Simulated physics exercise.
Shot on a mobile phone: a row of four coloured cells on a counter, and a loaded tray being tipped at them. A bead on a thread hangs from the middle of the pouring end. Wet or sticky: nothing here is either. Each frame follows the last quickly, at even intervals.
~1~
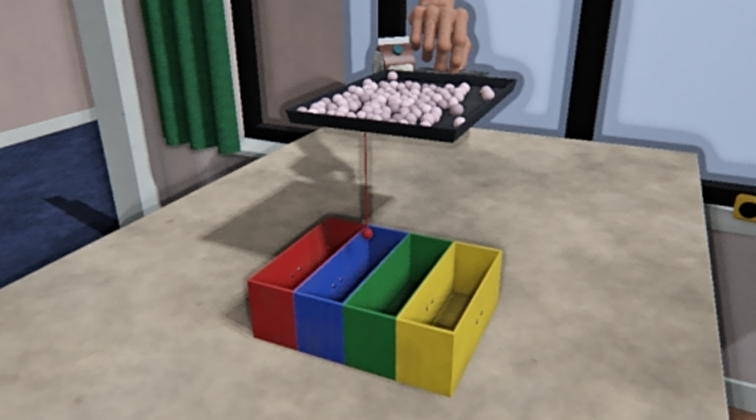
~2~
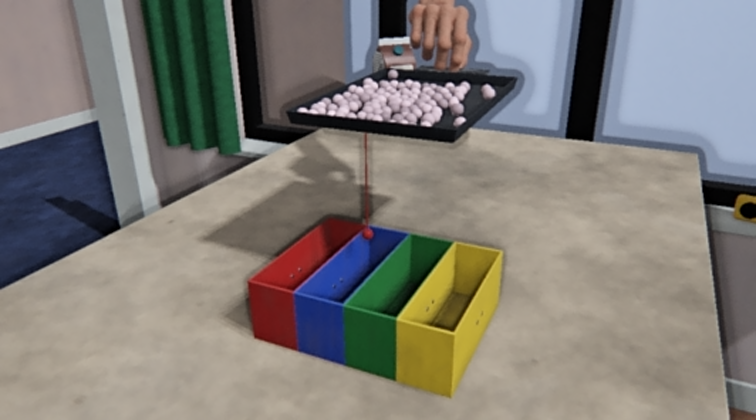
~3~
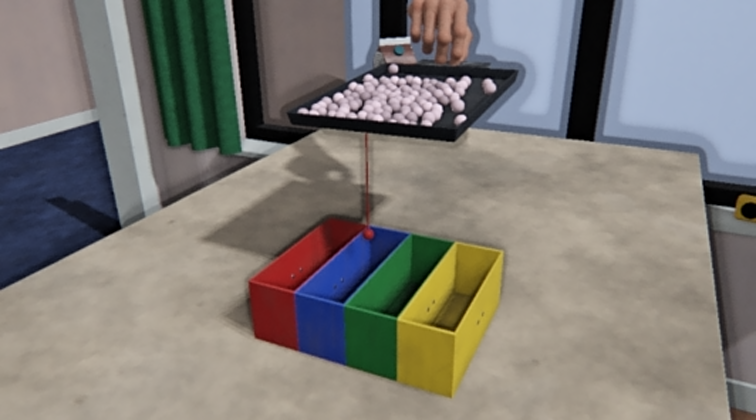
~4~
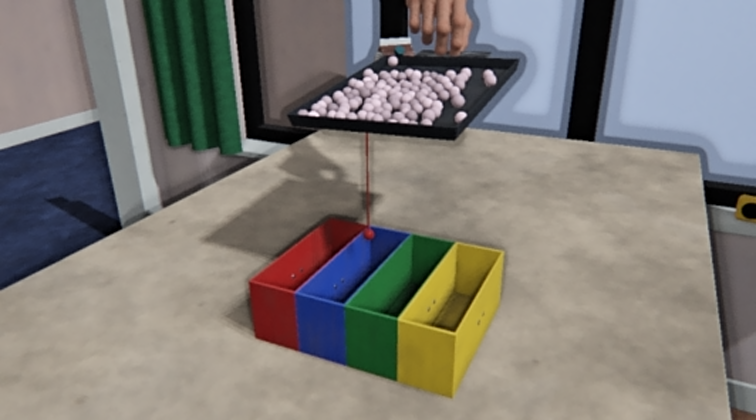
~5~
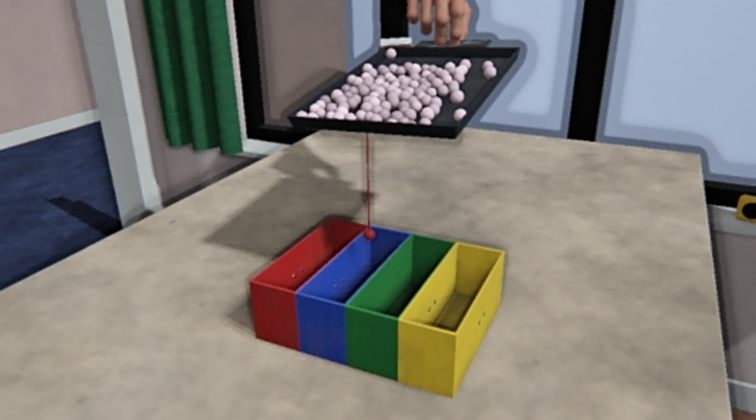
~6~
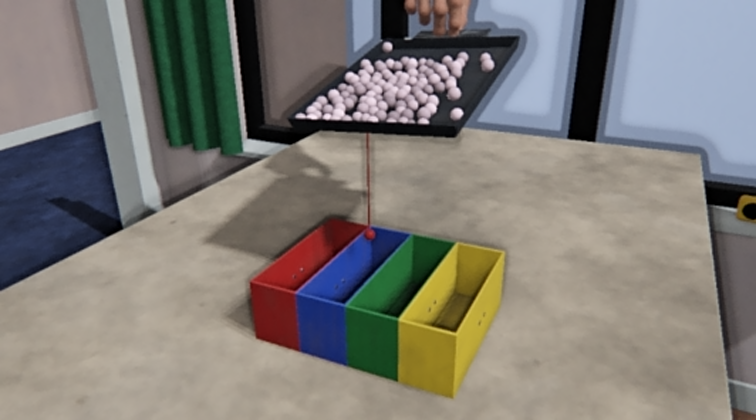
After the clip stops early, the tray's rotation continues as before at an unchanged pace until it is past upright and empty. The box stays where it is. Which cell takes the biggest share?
The red cell.
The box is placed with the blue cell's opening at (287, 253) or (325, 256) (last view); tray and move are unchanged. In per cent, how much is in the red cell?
The first gives 10 %, the second 40 %.
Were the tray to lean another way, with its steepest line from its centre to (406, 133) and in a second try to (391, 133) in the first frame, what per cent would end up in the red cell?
I'd say some 0 in a hundred at first, then 10 in a hundred.
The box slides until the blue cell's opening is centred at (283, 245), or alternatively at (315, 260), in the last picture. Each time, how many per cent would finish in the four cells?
First about 90, then 90 per cent.
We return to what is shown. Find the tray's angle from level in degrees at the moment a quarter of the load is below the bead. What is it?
That happens at close to 75 degrees.
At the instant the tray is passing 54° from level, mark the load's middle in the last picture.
Somewhere about pixel (354, 82).
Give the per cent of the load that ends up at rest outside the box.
Close to 40 percent, I reckon.
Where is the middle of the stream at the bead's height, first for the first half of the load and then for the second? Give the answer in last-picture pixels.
The leading part at (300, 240), the rest of it at (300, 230).
Shortly afterwards, tray tipped steeply; the whole lot on the tray.
Next, tray tipped right over; a little on the tray; near a third in the red cell; a little in the blue cell; only a few in the green cell; only a few in the yellow cell; near a third falling or outside the box.
Some moments later, tray tipped past a quarter turn; near half in the red cell; a little in the blue cell; a little in the green cell; only a few in the yellow cell; near a third falling or outside the box.
In the end, tray tipped past a quarter turn; near half in the red cell; a little in the blue cell; a little in the green cell; only a few in the yellow cell; near a third outside the box.
